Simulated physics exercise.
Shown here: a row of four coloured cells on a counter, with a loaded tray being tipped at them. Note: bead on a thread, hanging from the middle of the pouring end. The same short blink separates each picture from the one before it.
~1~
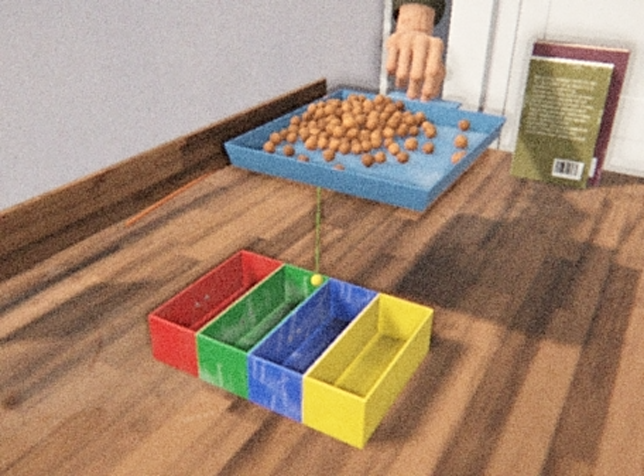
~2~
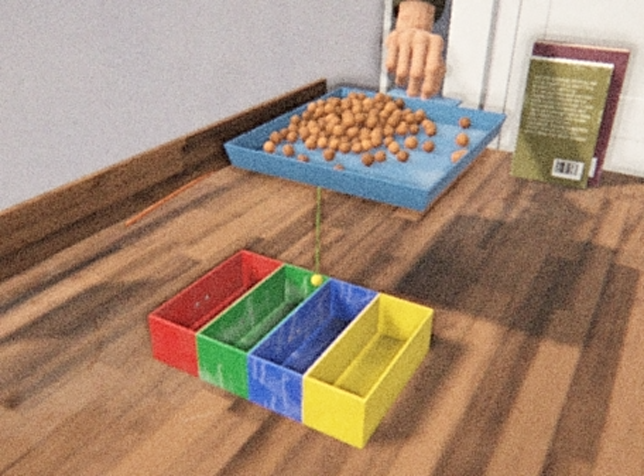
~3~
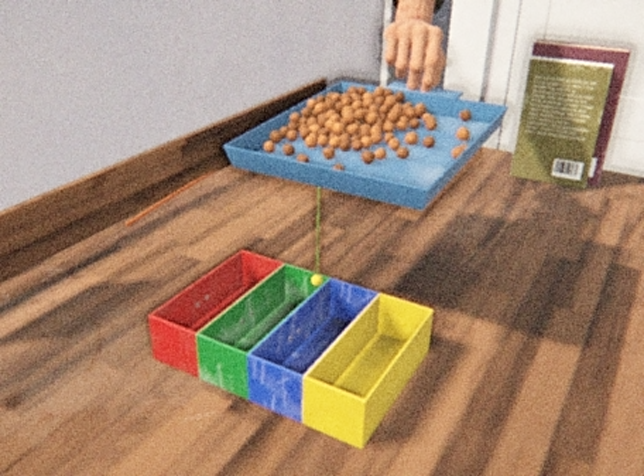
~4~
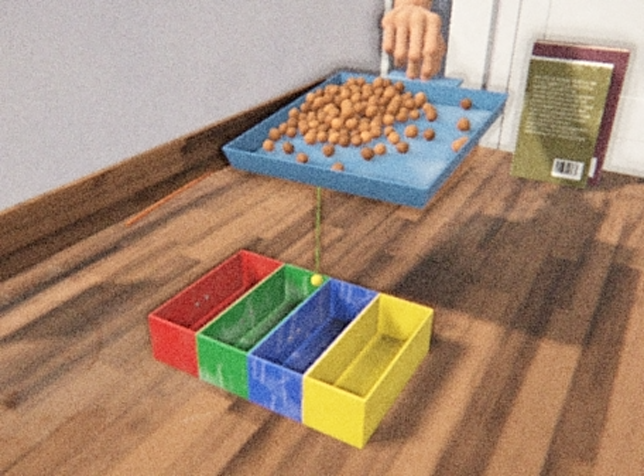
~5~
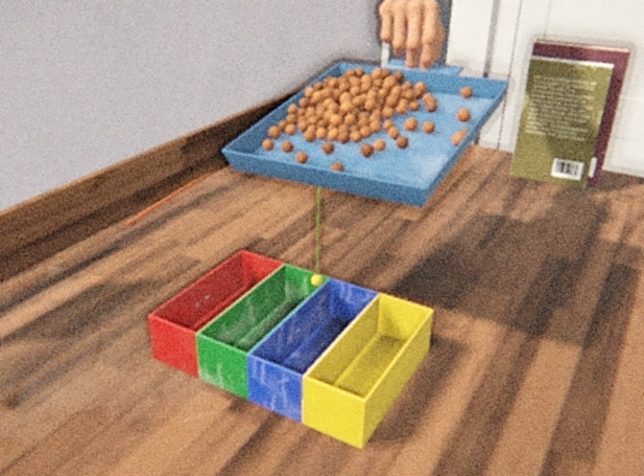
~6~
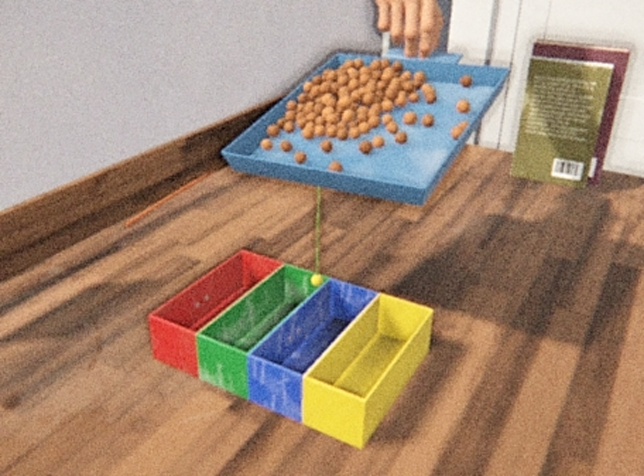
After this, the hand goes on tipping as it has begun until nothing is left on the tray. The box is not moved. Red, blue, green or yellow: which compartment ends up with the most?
The red one.
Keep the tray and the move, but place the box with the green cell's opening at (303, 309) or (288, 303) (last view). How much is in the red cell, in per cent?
Roughly 30% first, roughly 40% second.
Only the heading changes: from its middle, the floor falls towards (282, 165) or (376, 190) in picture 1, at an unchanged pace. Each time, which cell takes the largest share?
The cell in red, then the yellow cell.
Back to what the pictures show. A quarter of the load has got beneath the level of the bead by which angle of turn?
Angle: Close to 100°.
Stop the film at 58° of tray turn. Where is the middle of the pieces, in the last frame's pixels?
About (280, 131).
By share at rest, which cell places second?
That's that green cell.
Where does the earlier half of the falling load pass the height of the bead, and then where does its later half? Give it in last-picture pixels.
Earlier half at (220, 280), later half at (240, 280).
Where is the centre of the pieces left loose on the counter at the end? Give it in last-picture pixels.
The middle is around (127, 328).
Just after the last frame, tray tipped steeply; almost all on the tray; just a few in the red cell; just a few falling or outside the box.
A moment on, tray tipped right over; roughly two thirds on the tray; about a tenth in the red cell; just a few in the blue cell; just a few in the green cell; roughly a quarter falling or outside the box.
Further on, tray tipped past a quarter turn; roughly a third in the red cell; roughly a quarter in the green cell; about a tenth in the blue cell; just a few in the yellow cell; roughly a quarter falling or outside the box.
When it is over, tray tipped past a quarter turn; roughly a third in the red cell; roughly a quarter in the green cell; about a tenth in the blue cell; just a few in the yellow cell; roughly a quarter outside the box.
